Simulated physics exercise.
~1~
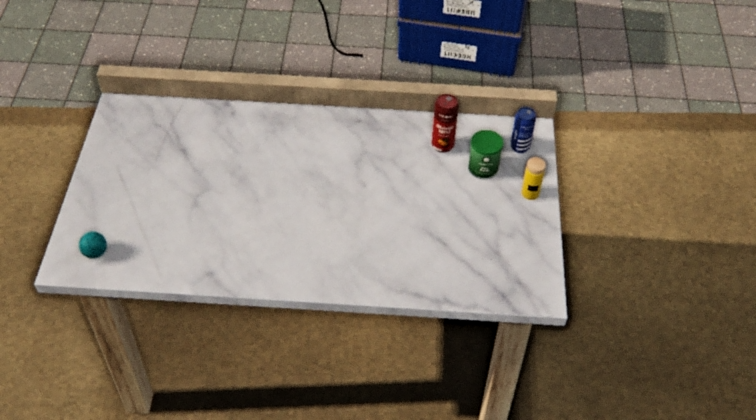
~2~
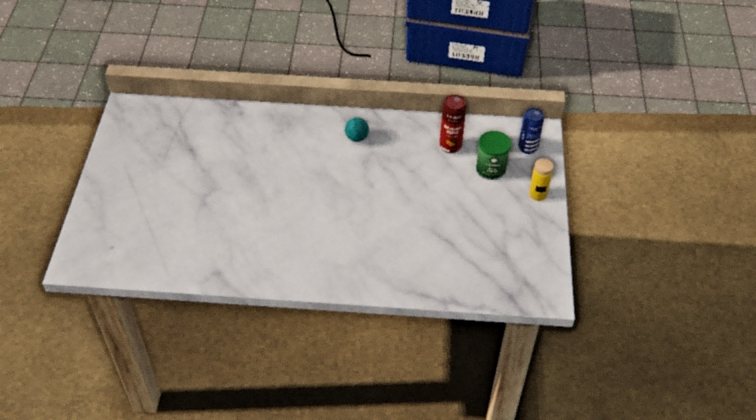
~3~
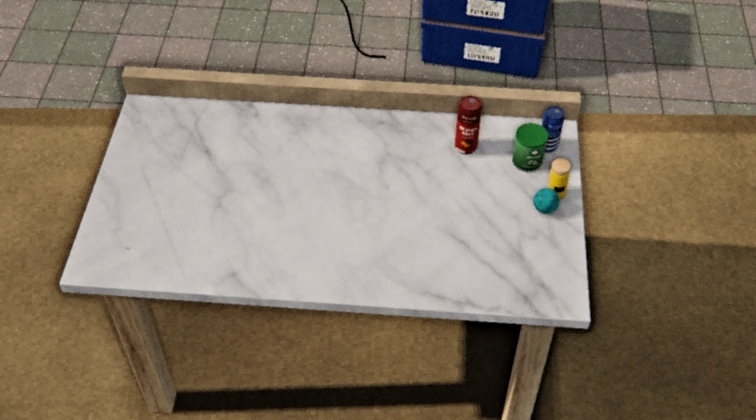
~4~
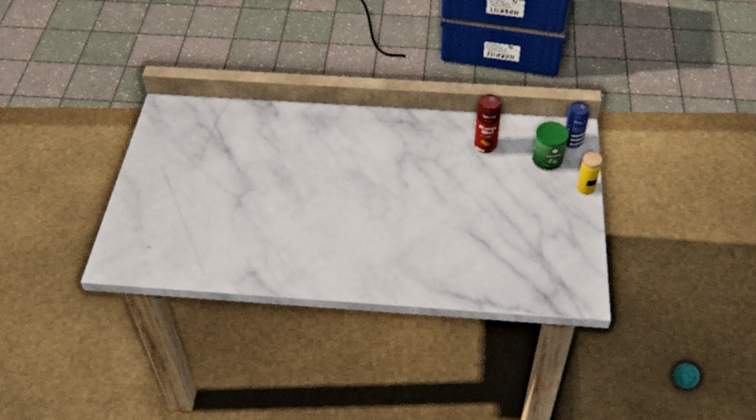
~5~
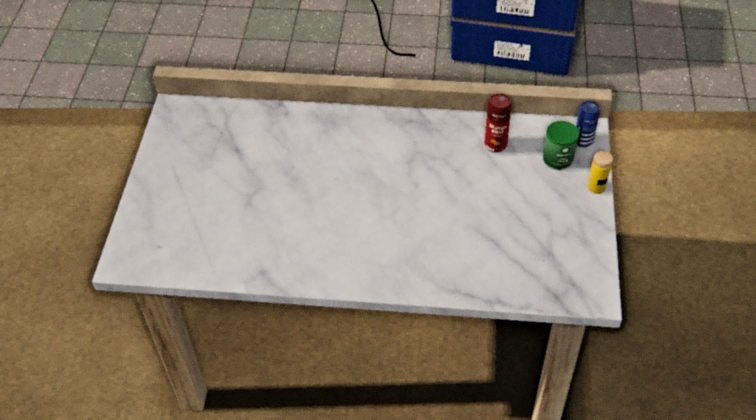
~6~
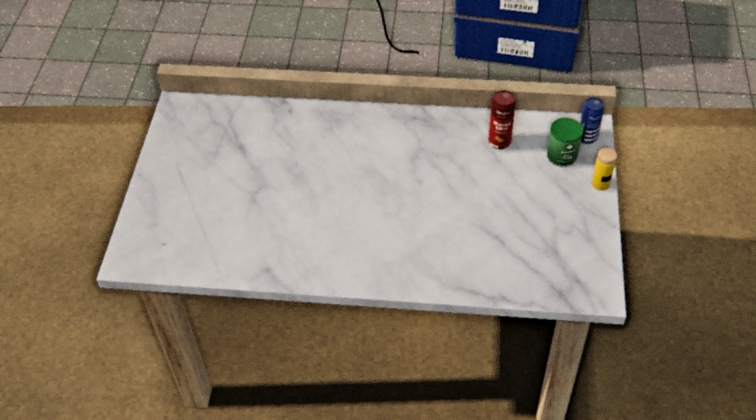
A marble-topped table held four containers near its right end as a turquoise ball rolled from the left toward the back rail, then over to the green tin, which shifted slightly, before dropping off the right side, leaving every container upright.
